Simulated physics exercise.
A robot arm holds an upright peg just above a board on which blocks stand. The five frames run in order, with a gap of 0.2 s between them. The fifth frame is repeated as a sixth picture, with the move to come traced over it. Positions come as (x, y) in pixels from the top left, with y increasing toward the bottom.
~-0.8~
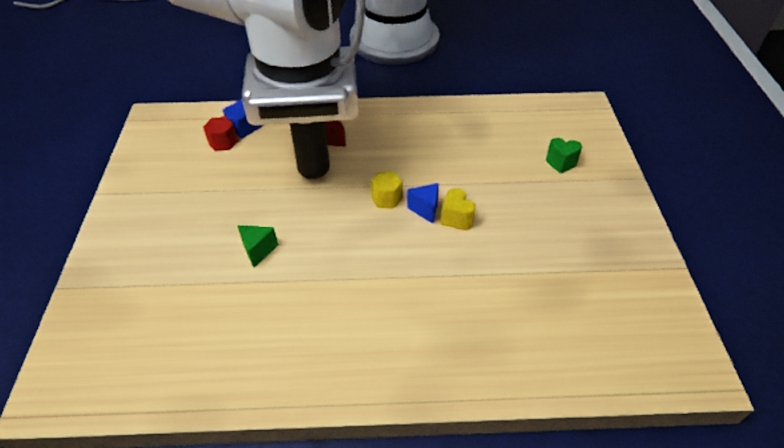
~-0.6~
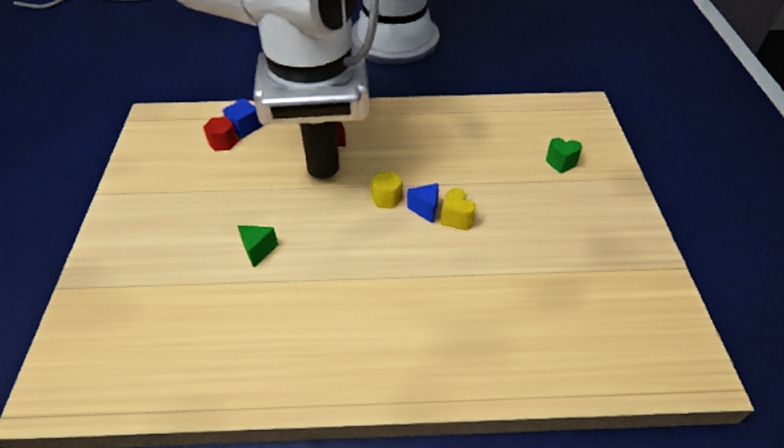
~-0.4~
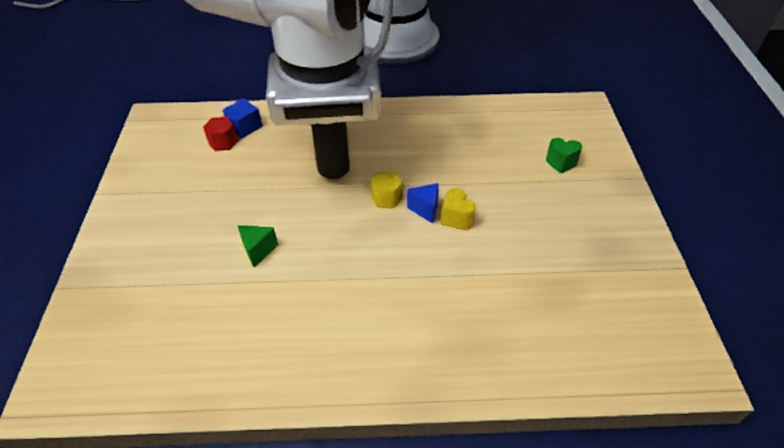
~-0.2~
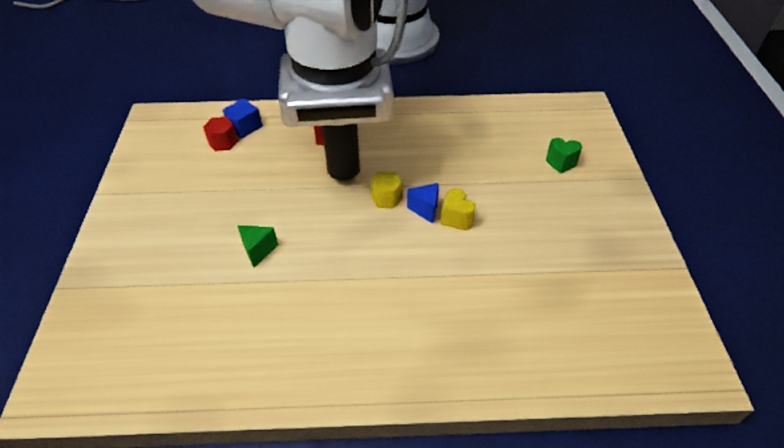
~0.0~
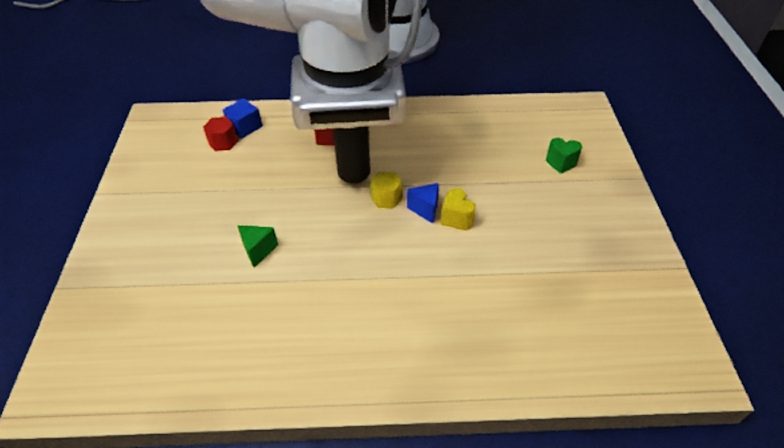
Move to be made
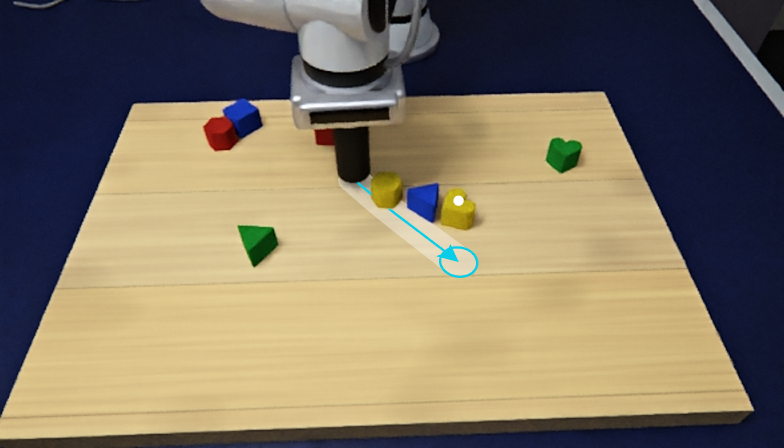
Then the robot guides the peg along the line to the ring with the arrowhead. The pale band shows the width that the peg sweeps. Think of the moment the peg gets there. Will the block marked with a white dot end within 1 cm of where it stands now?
The answer is no.
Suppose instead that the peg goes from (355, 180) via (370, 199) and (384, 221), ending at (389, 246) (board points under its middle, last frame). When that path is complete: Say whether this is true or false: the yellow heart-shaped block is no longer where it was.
Answer: True.
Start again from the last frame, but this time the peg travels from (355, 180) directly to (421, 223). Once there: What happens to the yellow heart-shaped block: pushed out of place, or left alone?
It is no longer where it was.
The drawn path runs straight from (355, 180) to (459, 262); the dot is on the yellow heart-shaped block.
The first path, step by step. One third of the way, peg at (386, 198); yellow hexagonal block at (413, 201); blue triangular piece at (447, 204), turned 25° anticlockwise; yellow heart-shaped block at (472, 203), turned 30° anticlockwise.
Two thirds of the way, peg at (421, 225); yellow hexagonal block at (448, 233); blue triangular piece at (471, 224), turned 90° anticlockwise; yellow heart-shaped block at (481, 202), turned 75° anticlockwise.
At the end, peg at (460, 254); red triangular piece not moved; yellow hexagonal block at (490, 262); blue triangular piece at (482, 226), turned 115° anticlockwise; yellow heart-shaped block at (481, 202), turned 75° anticlockwise.
